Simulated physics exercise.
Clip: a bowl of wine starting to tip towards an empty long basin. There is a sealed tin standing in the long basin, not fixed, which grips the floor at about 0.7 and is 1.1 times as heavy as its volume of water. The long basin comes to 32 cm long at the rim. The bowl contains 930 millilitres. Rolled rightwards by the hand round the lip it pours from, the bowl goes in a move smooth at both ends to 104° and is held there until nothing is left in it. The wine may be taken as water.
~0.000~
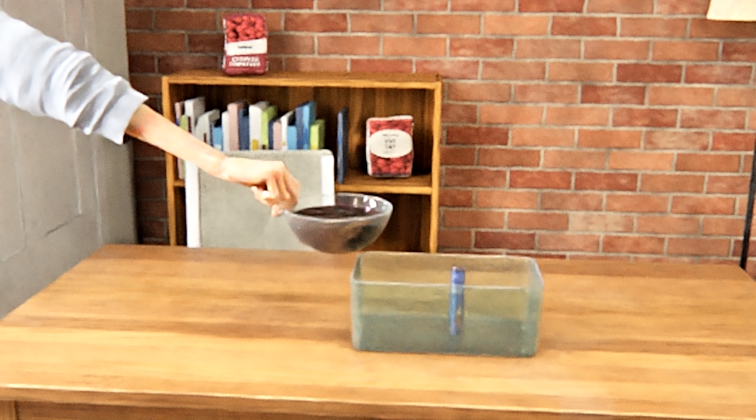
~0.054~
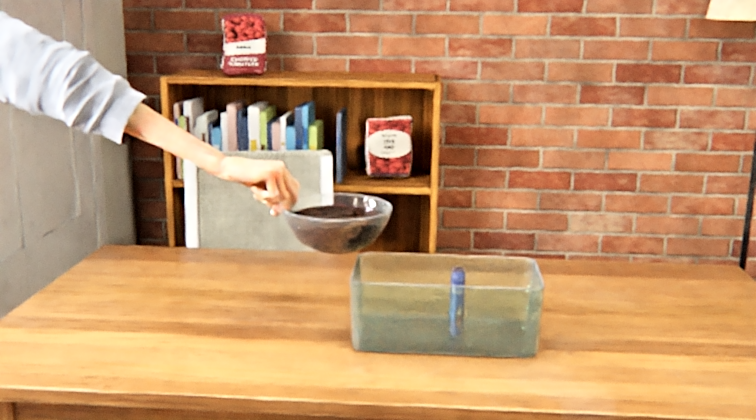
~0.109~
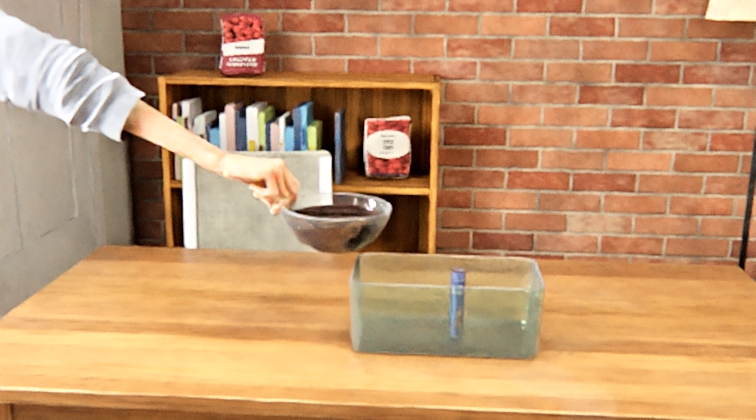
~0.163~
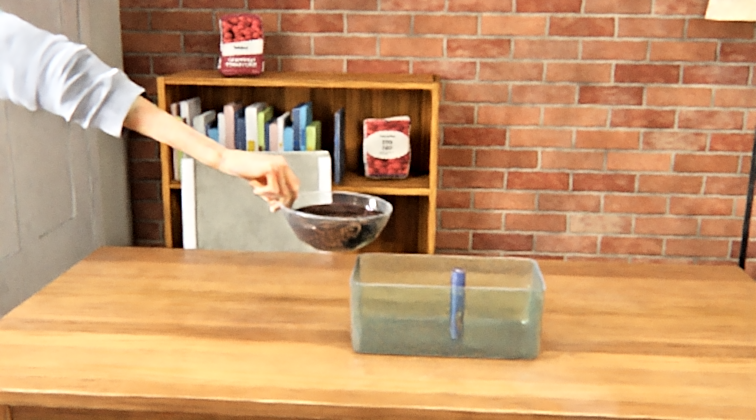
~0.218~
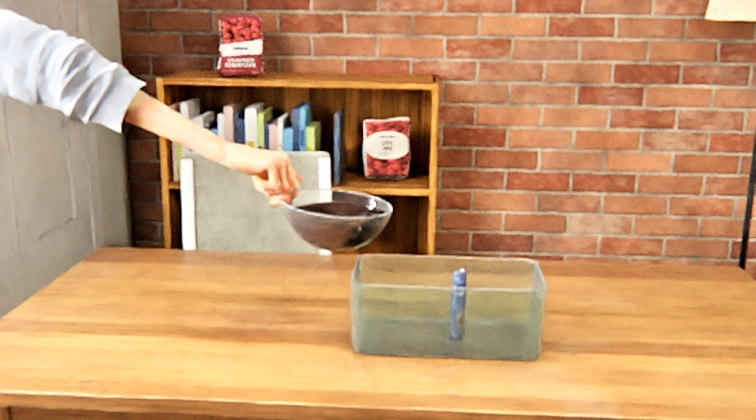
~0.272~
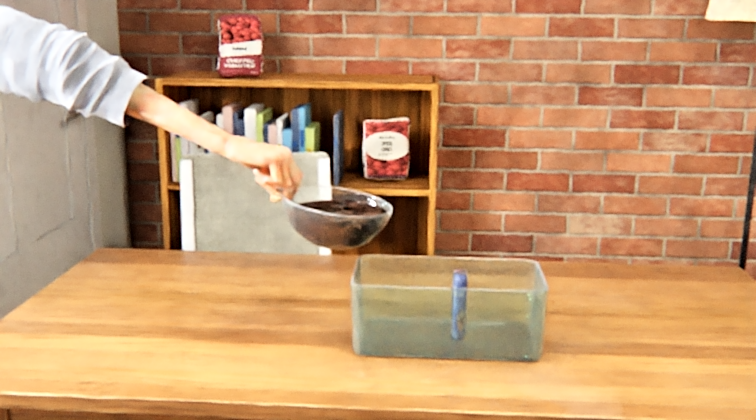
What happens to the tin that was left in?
It tilts over.
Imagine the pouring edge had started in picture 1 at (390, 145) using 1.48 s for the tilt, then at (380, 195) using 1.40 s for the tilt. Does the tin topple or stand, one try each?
The tin overturns the first time and overturns the second time.
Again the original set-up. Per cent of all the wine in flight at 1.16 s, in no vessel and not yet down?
I'd say some 9 per cent is in the air.
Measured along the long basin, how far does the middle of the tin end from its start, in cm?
Some 7.5 cm.
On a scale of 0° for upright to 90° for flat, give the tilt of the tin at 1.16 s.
It is at some 45°.
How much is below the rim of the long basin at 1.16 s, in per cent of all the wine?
Some 90 percent.
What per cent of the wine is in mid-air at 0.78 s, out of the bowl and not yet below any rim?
34 %.
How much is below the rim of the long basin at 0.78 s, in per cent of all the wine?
I'd put it near 16 percent.
Then, 0.78 s in, the tilt is 57° and 50 per cent is still to pour; the tin stands where it began.
Then, 1.16 s in, the tilt is 92° and 1 per cent is still to pour; the tin leans 46°.
Then, 1.55 s in, the tilt is 104° and 0 per cent is still to pour; the tin lies on its side.
Then, 1.98 s in, the tilt is 104° and 0 per cent is still to pour; the tin lies on its side.
Finally, the tin lies on its side.
